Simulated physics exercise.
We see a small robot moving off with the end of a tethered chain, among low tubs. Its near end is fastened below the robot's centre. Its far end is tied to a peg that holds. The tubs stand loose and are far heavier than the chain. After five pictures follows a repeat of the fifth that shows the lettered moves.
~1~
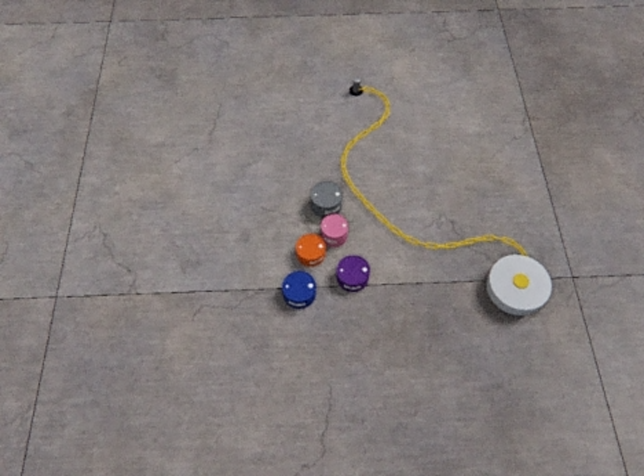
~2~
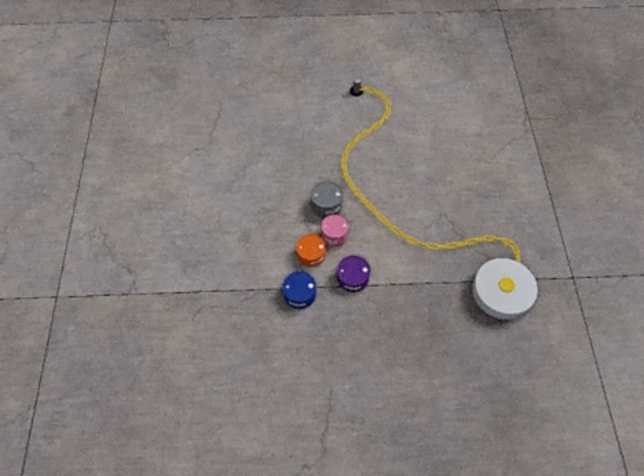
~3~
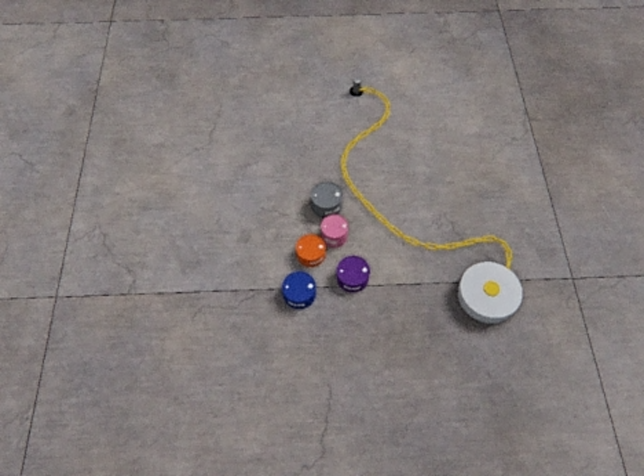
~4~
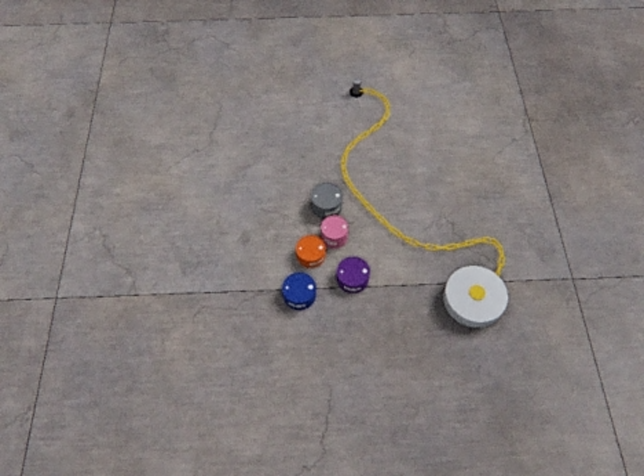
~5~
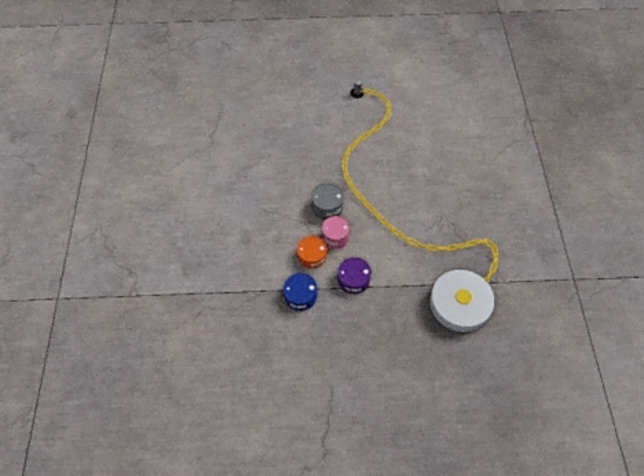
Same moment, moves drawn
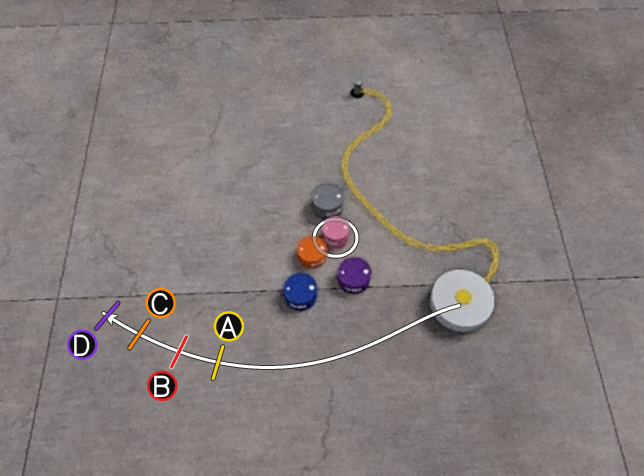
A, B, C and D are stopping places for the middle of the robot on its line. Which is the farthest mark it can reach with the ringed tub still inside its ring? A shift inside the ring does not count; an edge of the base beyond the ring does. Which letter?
Stop at C.
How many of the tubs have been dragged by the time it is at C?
By then, three.
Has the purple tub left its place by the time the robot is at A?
By then, no.
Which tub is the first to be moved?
The purple one.
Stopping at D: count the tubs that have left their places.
Four.
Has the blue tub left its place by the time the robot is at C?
Yes.
On the marked copy, A at (218, 362); B at (179, 352); C at (139, 334); D at (107, 316); the ring at (336, 237); the route from (459, 306) via (280, 367) to (103, 313).
With C. Early on, robot (354, 348); pink tub (336, 233).
Further on, robot (232, 361); pink tub (336, 233).
At the end, robot (136, 330); pink tub (335, 233); orange tub (297, 243); purple tub (318, 262); blue tub (289, 276); the pink tub is still in its ring.
As for the rest, A is safe but short; B is safe but short; D drags the ringed tub to (318, 227).
